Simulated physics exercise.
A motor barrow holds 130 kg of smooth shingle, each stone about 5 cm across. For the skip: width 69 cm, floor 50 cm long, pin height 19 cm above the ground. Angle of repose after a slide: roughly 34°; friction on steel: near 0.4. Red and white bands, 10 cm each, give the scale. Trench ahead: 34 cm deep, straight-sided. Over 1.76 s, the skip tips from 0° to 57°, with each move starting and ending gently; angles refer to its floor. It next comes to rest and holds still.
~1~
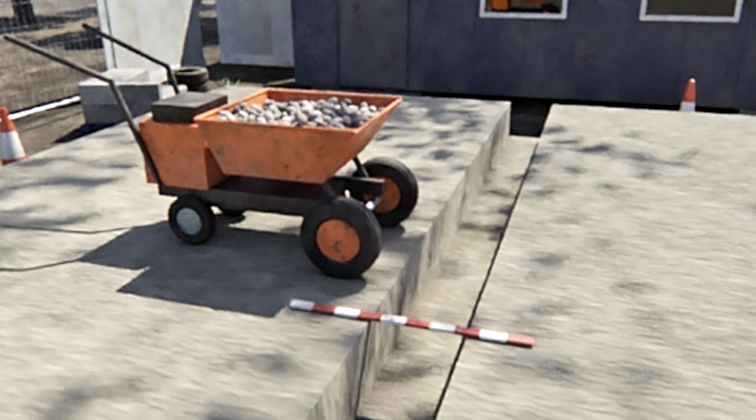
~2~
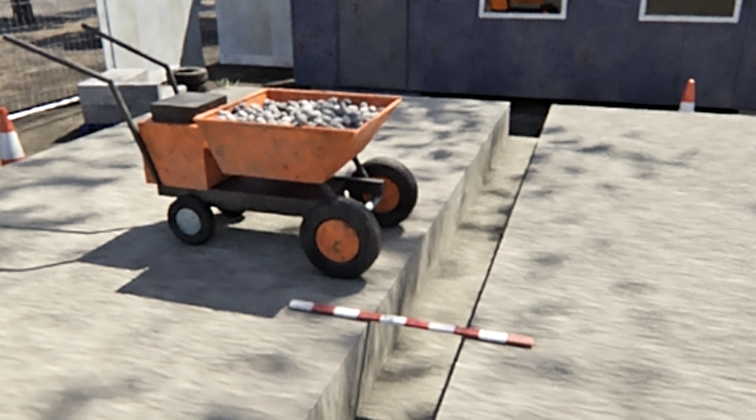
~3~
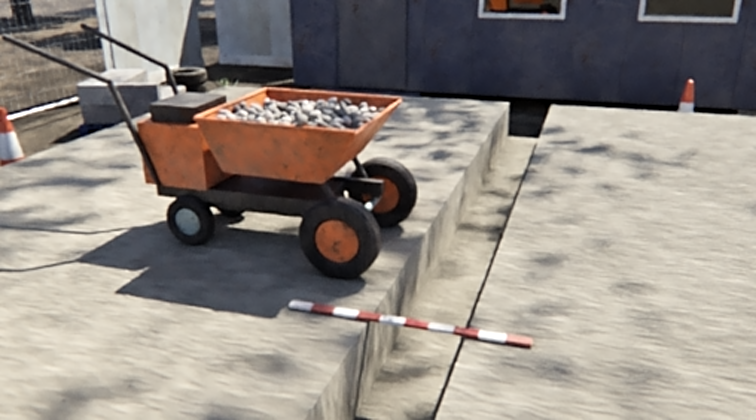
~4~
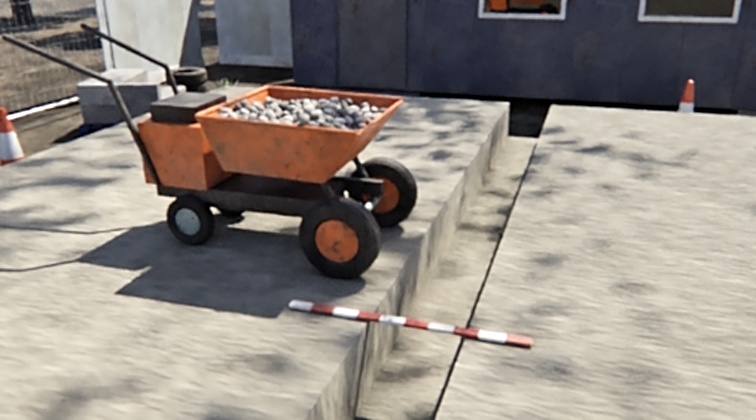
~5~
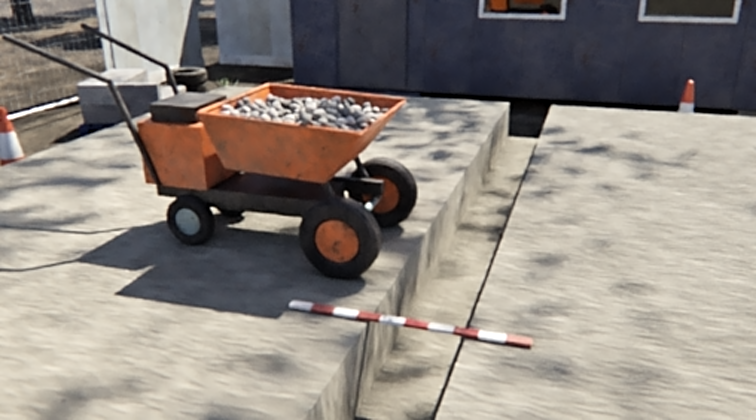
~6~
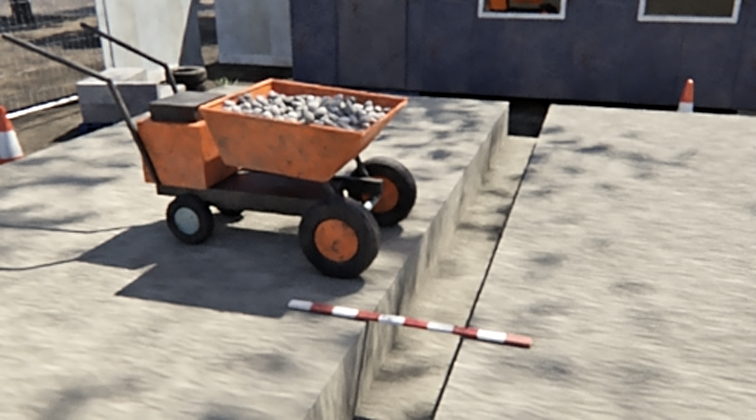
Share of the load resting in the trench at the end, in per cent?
43 per cent.
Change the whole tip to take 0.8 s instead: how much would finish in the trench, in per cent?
That would give about 30 percent.
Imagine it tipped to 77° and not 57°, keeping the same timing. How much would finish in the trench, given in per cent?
It comes out at about 40 percent.
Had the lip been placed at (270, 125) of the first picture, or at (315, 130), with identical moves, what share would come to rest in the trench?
Roughly 55 in a hundred from the first, 70 in a hundred from the second.
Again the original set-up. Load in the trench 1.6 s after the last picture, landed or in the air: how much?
I'd say near 15 per cent at that time.
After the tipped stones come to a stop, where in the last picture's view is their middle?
About (480, 309).
Then, 1.0 s after the last picture the floor is at 48°, 99 % in the skip, 1 % in the trench; the foremost stones are at (449, 178).
Then, 1.6 s after the last picture the floor is at 57°, 73 % in the skip, 13 % in the trench, 14 % past the trench; the foremost stones are at (555, 279).
Then, 1.9 s after the last picture the floor is at 57°, 52 % in the skip, 22 % in the trench, 27 % past the trench; the foremost stones are at (628, 281).
Then, 3.9 s after the last picture the floor is at 57°, 28 % in the skip, 43 % in the trench, 29 % past the trench; the foremost stones are at (679, 289).
